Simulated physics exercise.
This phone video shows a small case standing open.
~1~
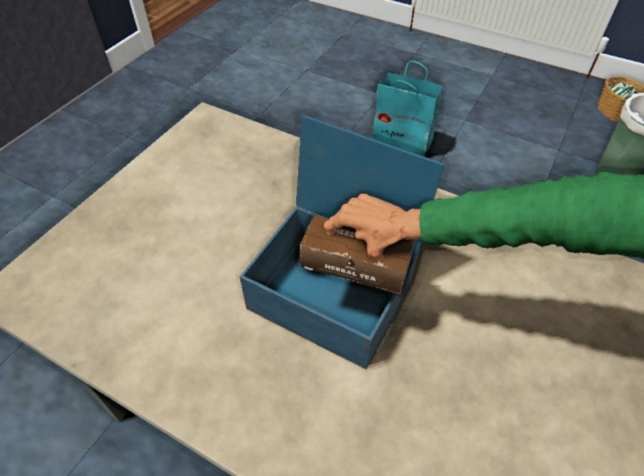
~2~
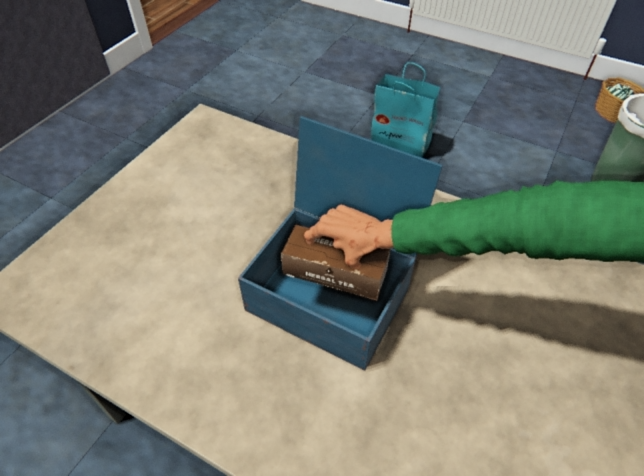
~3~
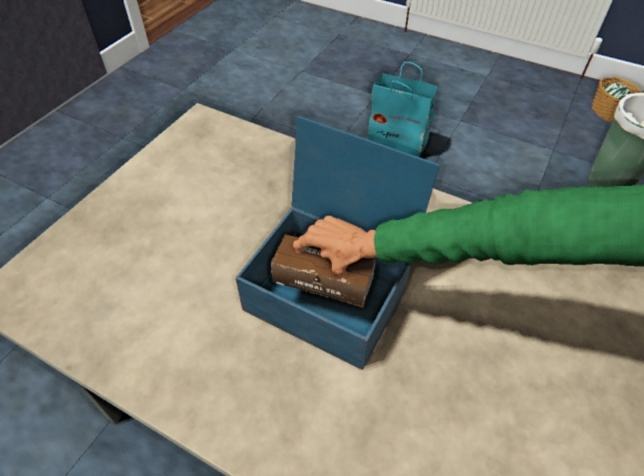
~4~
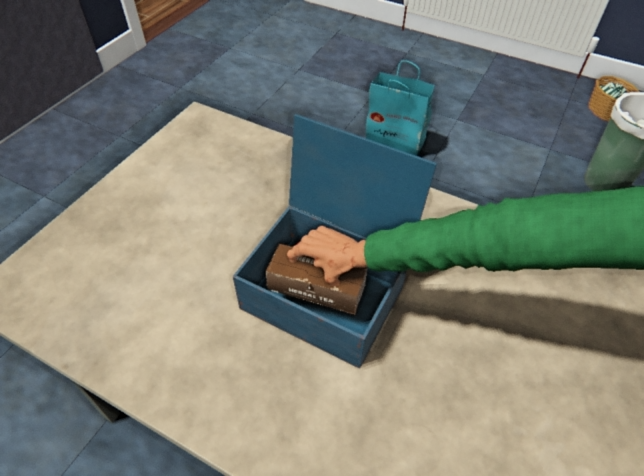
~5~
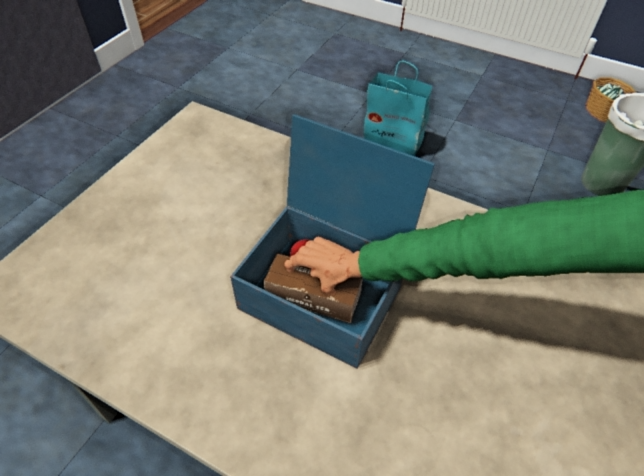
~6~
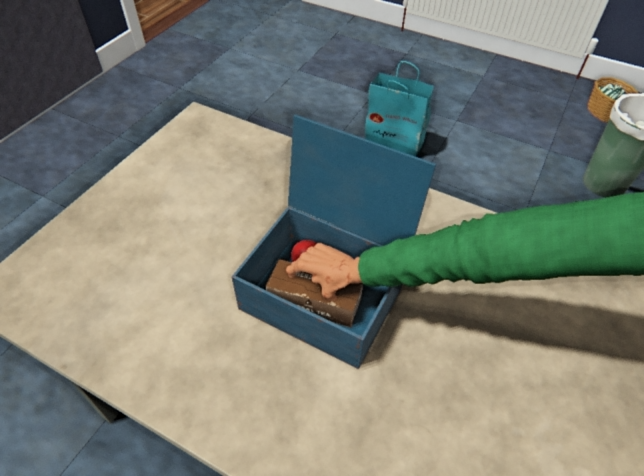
A green-sleeved hand lowering a brown herbal tea carton into an open blue case on a table, still holding it.
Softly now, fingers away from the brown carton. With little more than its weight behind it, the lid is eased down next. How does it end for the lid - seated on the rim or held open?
For the lid it ends seated on the rim.
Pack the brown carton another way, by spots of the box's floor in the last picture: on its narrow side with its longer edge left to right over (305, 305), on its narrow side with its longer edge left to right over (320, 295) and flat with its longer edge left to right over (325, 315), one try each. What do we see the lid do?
In order: Lid shuts, lid shuts, lid shuts.
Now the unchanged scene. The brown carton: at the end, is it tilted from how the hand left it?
Observation: The brown carton keeps the set orientation.
Then, 1.20 s after the last picture, lid starting down.
Then, 1.60 s after the last picture, lid 58° above the rim.
Then, 1.90 s after the last picture, lid 33° above the rim.
Then, 2.10 s after the last picture, lid 13° above the rim.
At rest, lid shut; both in place. Seen from the same camera at the end, brown carton near (315, 293).
